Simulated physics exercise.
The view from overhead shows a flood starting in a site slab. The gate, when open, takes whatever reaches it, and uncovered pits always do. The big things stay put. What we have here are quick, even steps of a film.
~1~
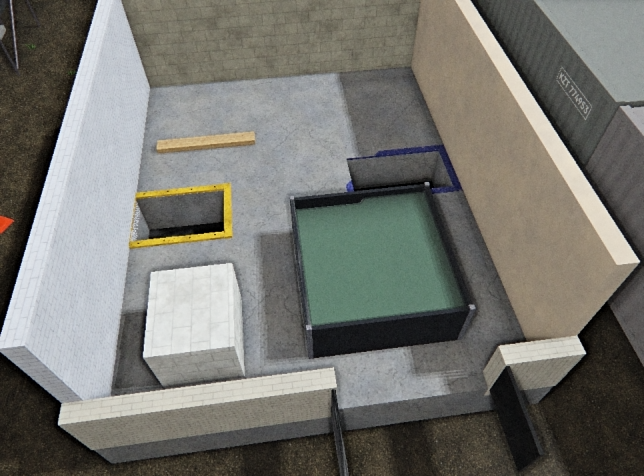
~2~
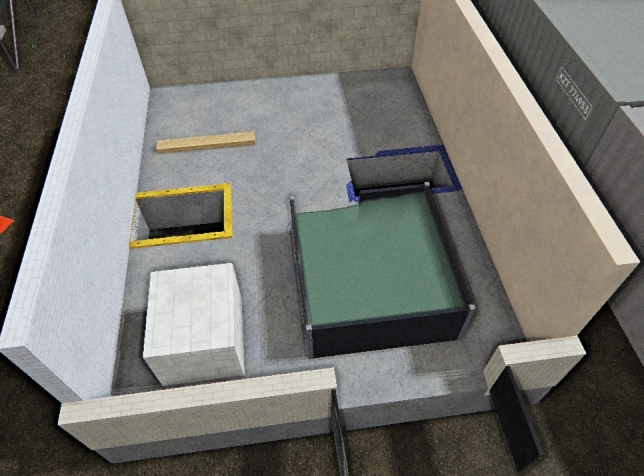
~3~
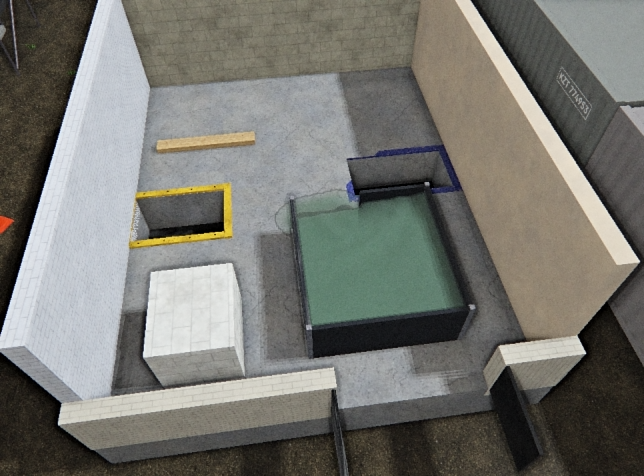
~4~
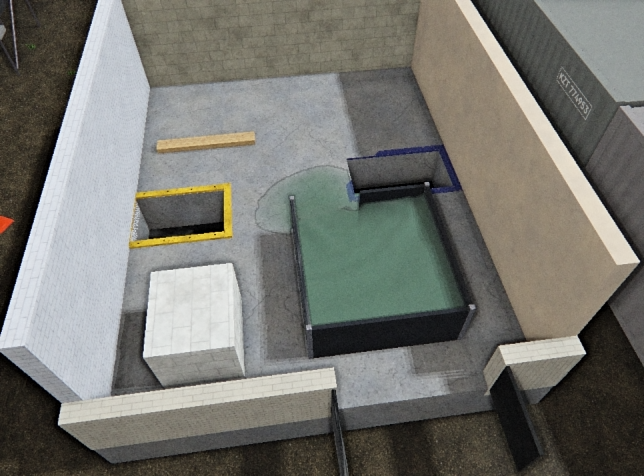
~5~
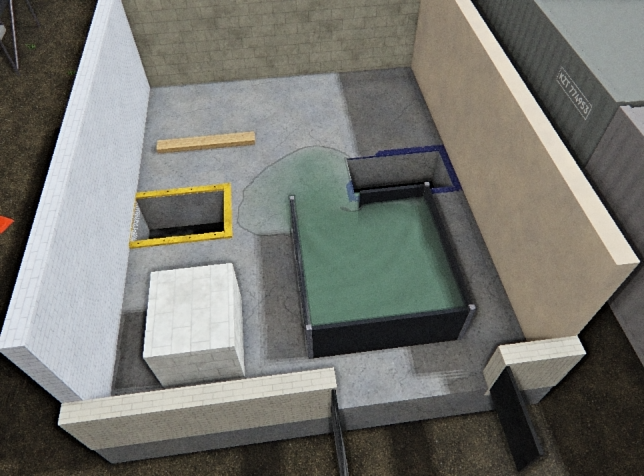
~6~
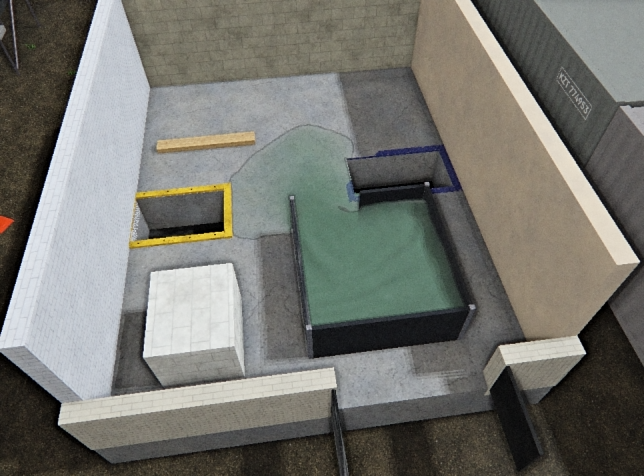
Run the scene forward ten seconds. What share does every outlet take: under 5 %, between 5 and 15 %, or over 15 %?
At the end, the gate stays lower than five per cent, the blue pit goes higher than fifteen per cent, the yellow pit sits in the mid range.
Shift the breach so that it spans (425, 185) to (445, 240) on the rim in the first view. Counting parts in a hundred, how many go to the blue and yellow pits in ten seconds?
In percent: Blue 45, yellow 0.
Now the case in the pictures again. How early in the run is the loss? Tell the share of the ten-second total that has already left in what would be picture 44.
I'd say about 55 per cent.
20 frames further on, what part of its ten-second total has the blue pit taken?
Share at that point: Close to 30 in a hundred.
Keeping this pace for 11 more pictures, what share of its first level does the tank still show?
I'd say around 58 per cent.
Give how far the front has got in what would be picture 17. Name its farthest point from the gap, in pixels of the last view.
Front's tip: Near (159, 90).
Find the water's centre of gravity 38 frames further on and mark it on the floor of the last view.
Point: (307, 169).
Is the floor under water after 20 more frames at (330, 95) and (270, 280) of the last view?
Soaked, spared.
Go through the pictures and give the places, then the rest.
The first frame shows still water in the tank at (374, 252).
In the second frame, water pours out on the tank's far side and has run to a hidden place.
In the third frame, the front is at a hidden place, out from the gap on the tank's far side.
In the fourth frame, water pours out on the tank's far side and has run to (332, 169).
In the fifth frame, the front is at (303, 151), out from the gap on the tank's far side.
In the sixth frame, the front is at (296, 130), out from the gap on the tank's far side.
A moment on, water covers 35 % of the floor; the gate 0 %, the blue pit 3 %, the yellow pit 0 %.
Next, water covers 50 % of the floor; the gate 0 %, the blue pit 5 %, the yellow pit 1 %.
Then, water covers 55 % of the floor; the gate 0 %, the blue pit 8 %, the yellow pit 2 %.
Later, water covers 65 % of the floor; the gate 0 %, the blue pit 15 %, the yellow pit 5 %.
In the end, water covers 70 % of the floor; the gate 0 %, the blue pit 29 %, the yellow pit 9 %.
